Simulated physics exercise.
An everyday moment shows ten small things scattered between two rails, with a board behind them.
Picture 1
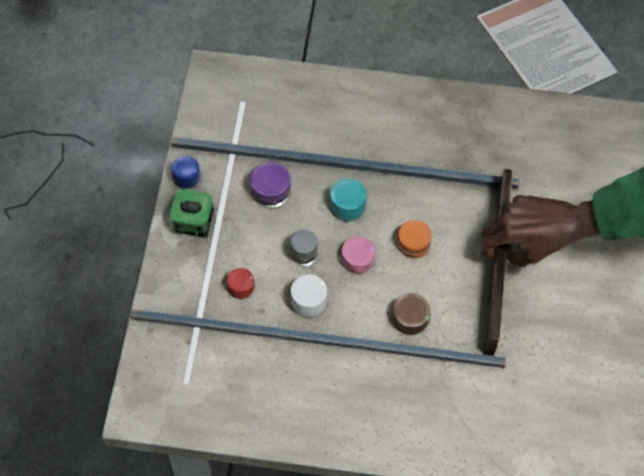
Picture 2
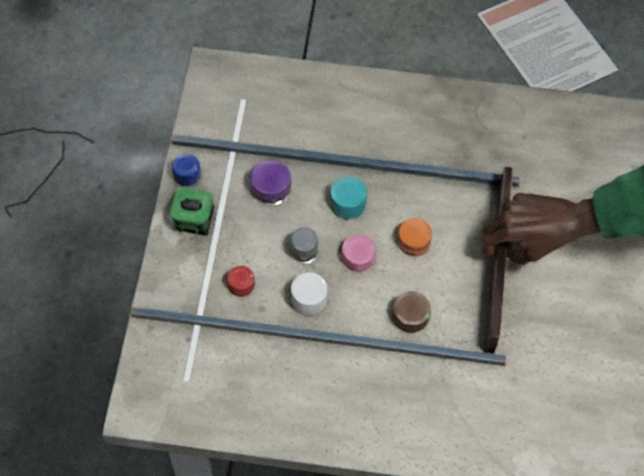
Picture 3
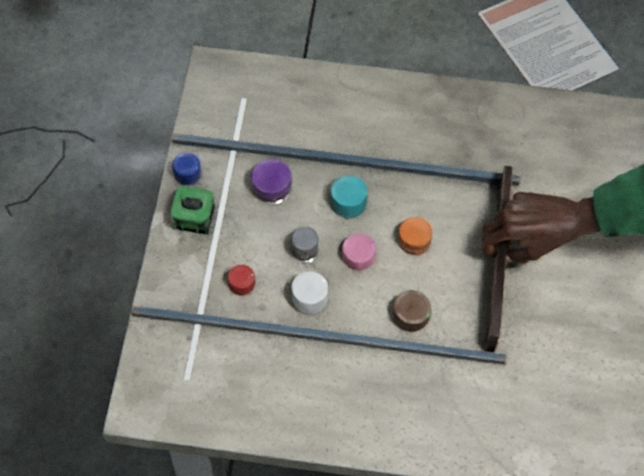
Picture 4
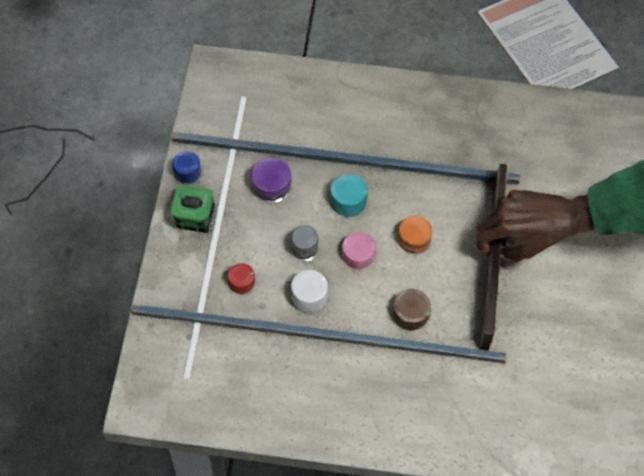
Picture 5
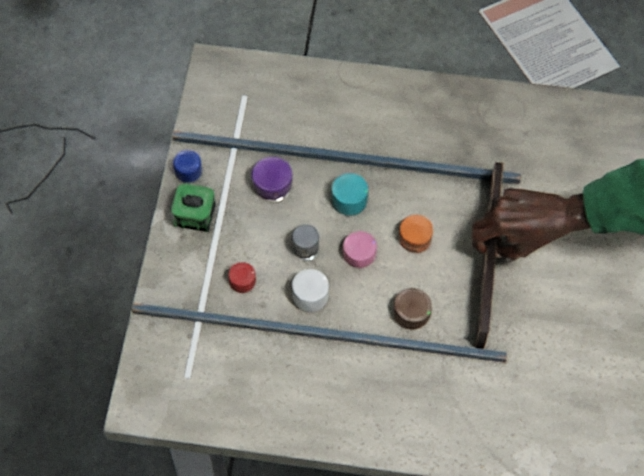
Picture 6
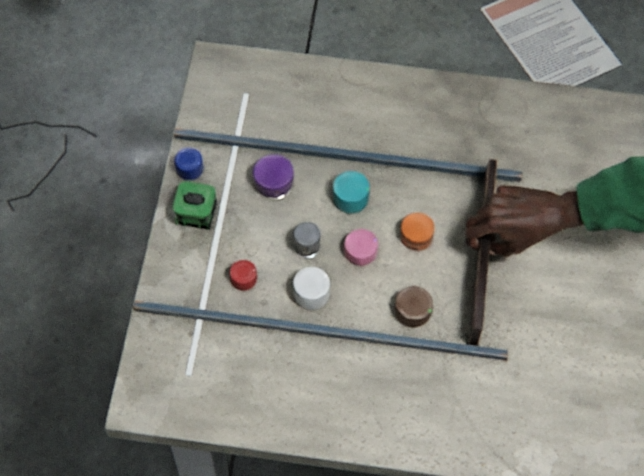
At first, a hand in a green sleeve holds a dark board at the right end of two rails, with colourful lids, a grey pot and a green case scattered to its left. Then the hand slides the board a short way left between the rails, while the small things stay in place.
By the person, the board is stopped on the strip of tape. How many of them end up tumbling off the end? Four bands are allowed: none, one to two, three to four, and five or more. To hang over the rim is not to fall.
The answer is one to two.
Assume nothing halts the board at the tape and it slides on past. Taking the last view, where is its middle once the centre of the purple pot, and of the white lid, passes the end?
Around (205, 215) first and around (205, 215) second.
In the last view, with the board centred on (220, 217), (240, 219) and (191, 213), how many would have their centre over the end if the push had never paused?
In order of the places given, that's 2, 1 and 6.
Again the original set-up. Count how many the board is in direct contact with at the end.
The count in contact is 4.
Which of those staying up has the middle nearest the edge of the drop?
It's the green case that is foremost.
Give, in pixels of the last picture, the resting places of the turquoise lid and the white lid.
Turquoise lid: (211, 173); white lid: (158, 259).
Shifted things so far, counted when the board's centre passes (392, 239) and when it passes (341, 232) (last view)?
Up to then 3, and up to the other point 6.
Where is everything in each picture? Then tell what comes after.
In the first frame, blue lid (186, 172); green case (192, 213); red lid (241, 283); board (499, 260); tape (216, 235).
In the second frame, green case (193, 211); turquoise lid (349, 198).
In the third frame, red lid (242, 280); brown lid (412, 311).
In the fourth frame, blue lid (187, 167); grey pot (305, 243).
In the fifth frame, green case (194, 207); board (489, 253).
In the sixth frame, blue lid (189, 164); green case (195, 205); red lid (243, 275); board (483, 250); tape (219, 226).
Soon after, none off yet; blue lid at rest near (189, 164); green case at rest near (195, 205); red lid at rest near (243, 275).
After that, none off yet; blue lid at rest near (189, 164); green case at rest near (195, 205); red lid displaced about its own width near (210, 266).
In the end, the number that fall off is one or two; gone, red lid and blue lid.
